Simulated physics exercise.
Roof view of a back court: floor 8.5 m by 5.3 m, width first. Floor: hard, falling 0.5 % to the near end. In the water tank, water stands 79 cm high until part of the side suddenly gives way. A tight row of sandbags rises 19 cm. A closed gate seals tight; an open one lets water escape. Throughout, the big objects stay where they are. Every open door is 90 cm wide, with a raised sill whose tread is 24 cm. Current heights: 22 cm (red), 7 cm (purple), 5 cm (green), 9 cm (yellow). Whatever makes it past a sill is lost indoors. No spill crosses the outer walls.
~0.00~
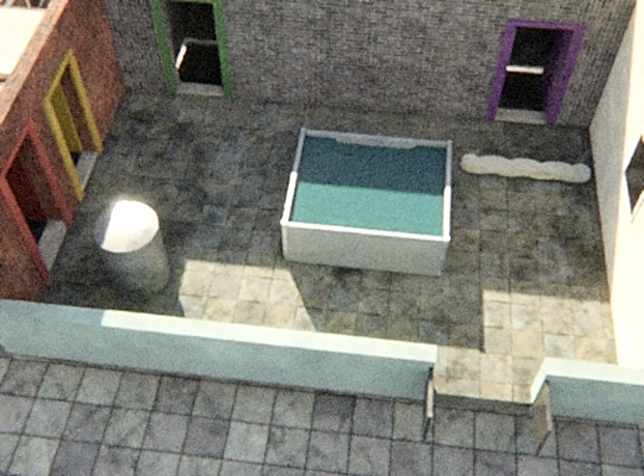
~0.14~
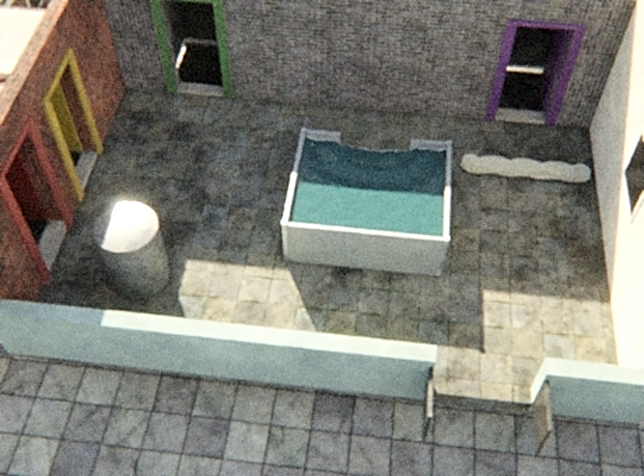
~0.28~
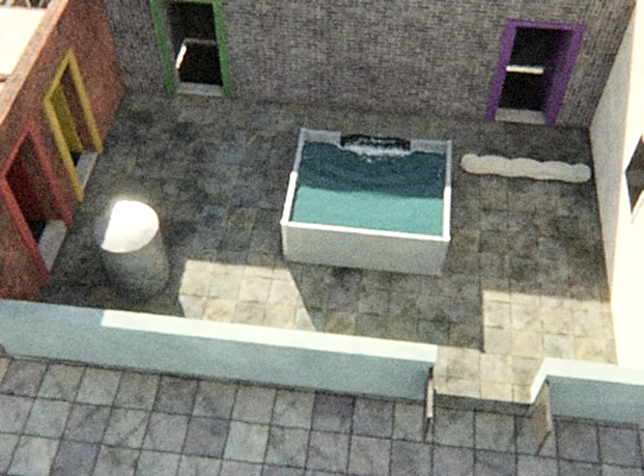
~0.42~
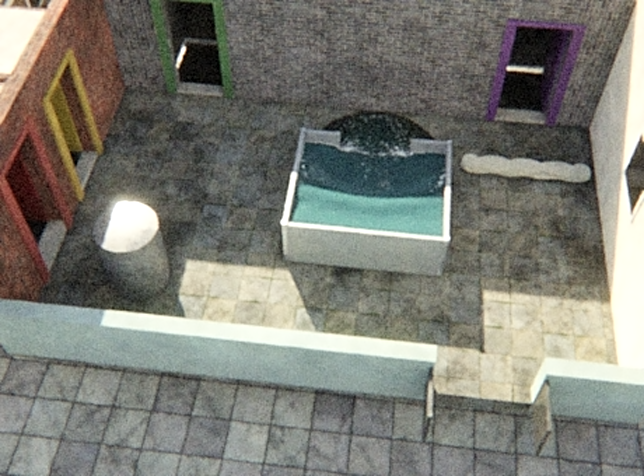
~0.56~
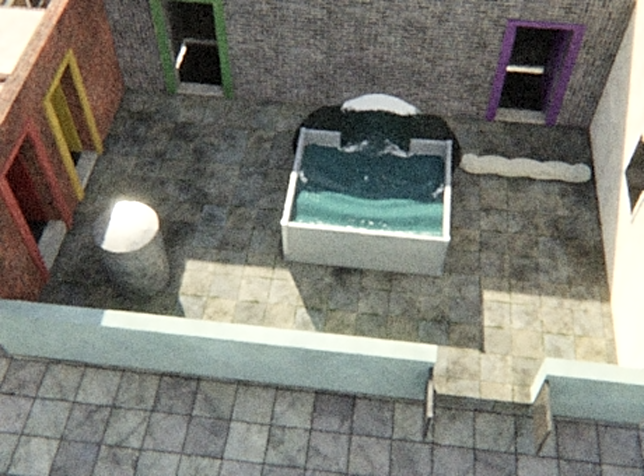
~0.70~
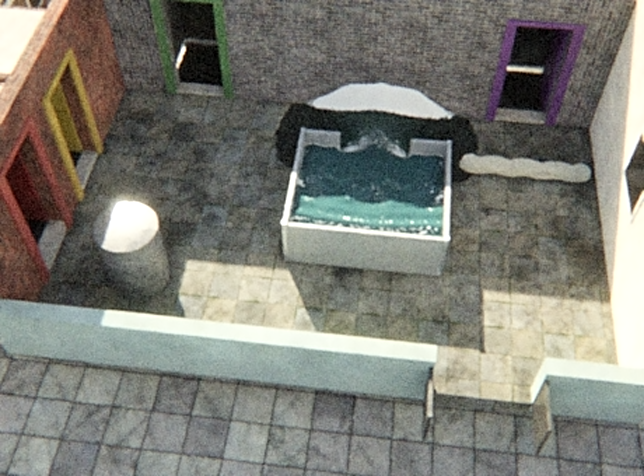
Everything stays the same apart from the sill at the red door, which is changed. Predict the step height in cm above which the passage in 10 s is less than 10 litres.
About 9 cm of height.
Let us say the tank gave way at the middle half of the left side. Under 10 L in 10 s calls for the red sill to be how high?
I'd say close to 29 cm.
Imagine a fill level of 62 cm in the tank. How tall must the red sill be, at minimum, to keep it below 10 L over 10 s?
About 5.5 centimetres.
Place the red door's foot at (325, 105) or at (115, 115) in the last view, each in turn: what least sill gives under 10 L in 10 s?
In turn: About 36 cm, about 22 cm.
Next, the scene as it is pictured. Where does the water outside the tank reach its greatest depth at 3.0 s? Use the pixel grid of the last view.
Check close to (592, 160).
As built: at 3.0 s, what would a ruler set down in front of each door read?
Depths in cm: Red 0, purple 9, green 6, yellow 15.
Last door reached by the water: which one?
Last: Red.
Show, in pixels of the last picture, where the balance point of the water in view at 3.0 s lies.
Centre of the water: Approx. (366, 175) px.
After 1.4 s water covers 15 % of the floor, deepest (53 cm) near (377, 112); it has not reached the red door.
After 3.0 s water covers 45 % of the floor, deepest (39 cm) near (592, 160); it has not reached the red door.
After 10.0 s water covers 95 % of the floor, deepest (14 cm) near (26, 332); 12 cm at the red door, 0 litres in over its 22 cm sill.
At the red door as built, the water arrived by 3.2 s and peaked near 12 cm at 9.8 s.
Run again over the same 10 s with other heights there, 19 litres in over 7.5 cm, 7 litres over 10 cm. The limit of 10 litres is kept from about 9 cm up.
